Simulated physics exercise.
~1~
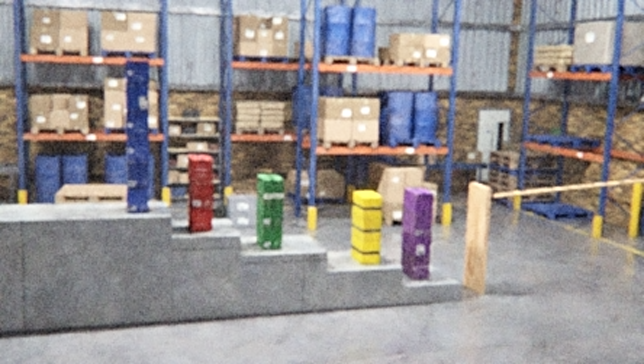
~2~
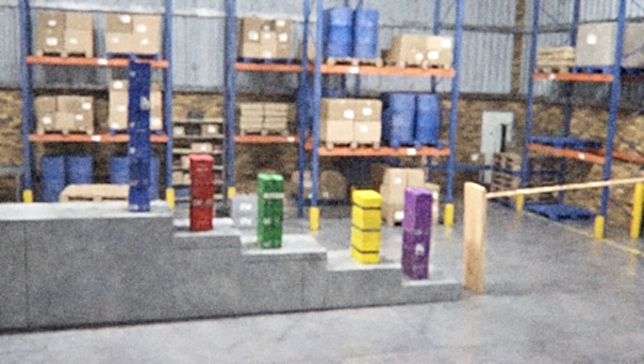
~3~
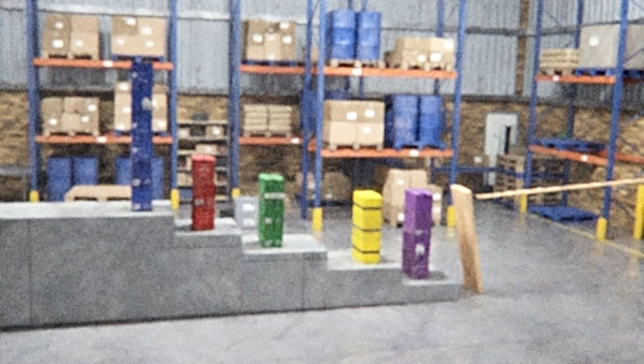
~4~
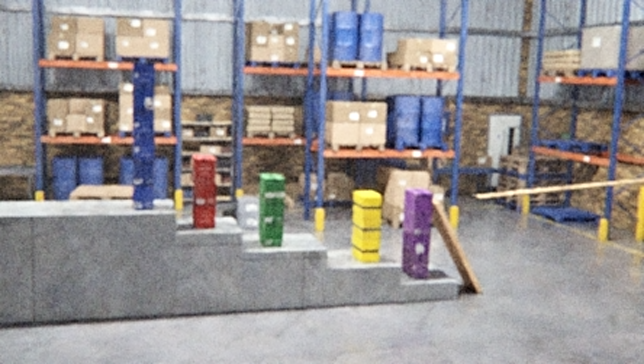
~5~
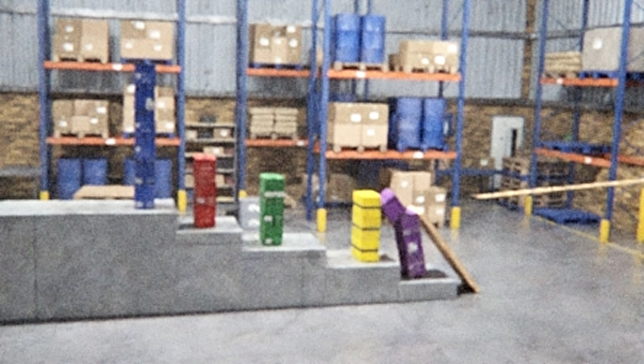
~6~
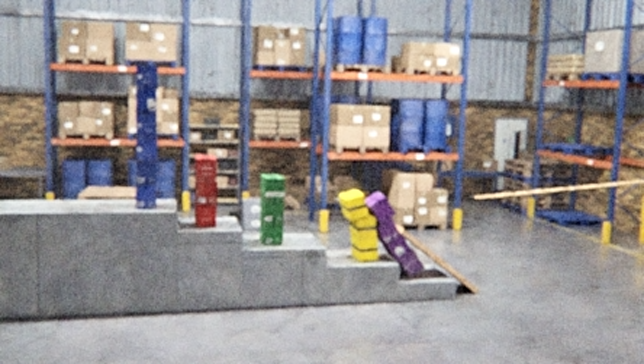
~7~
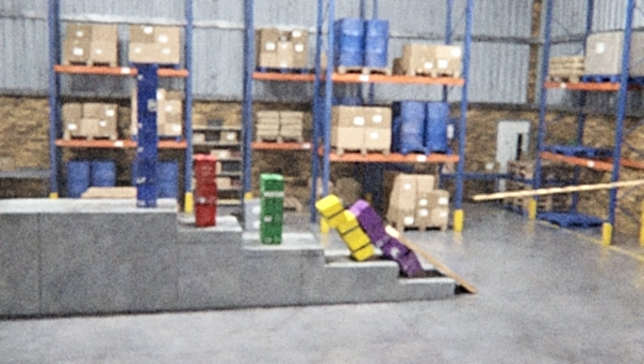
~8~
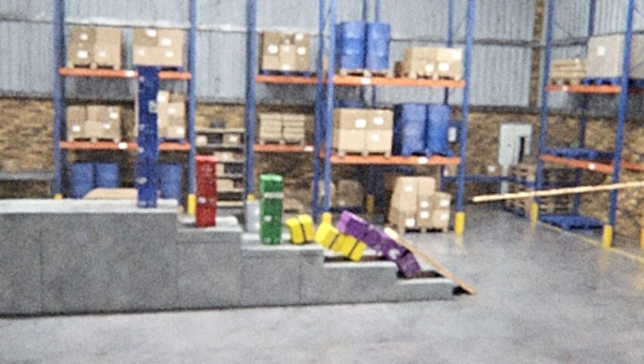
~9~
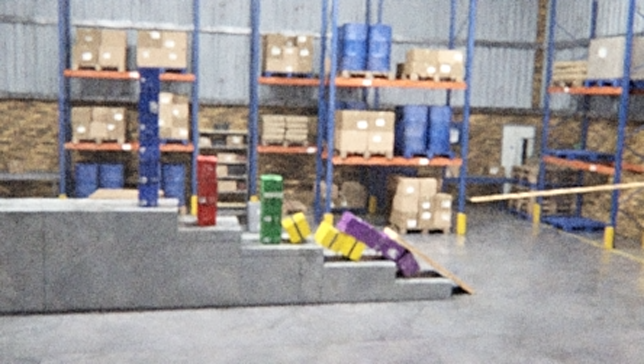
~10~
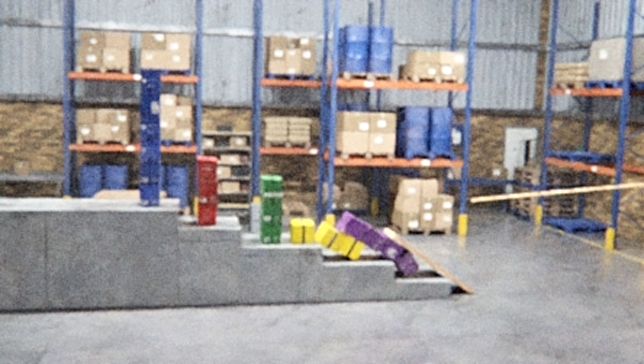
In a warehouse, an upright wooden board beside rising steps tips left into a purple stack of cartons, which topples against the yellow stack and knocks it over toward the green one; the green, red and blue stacks stay standing.
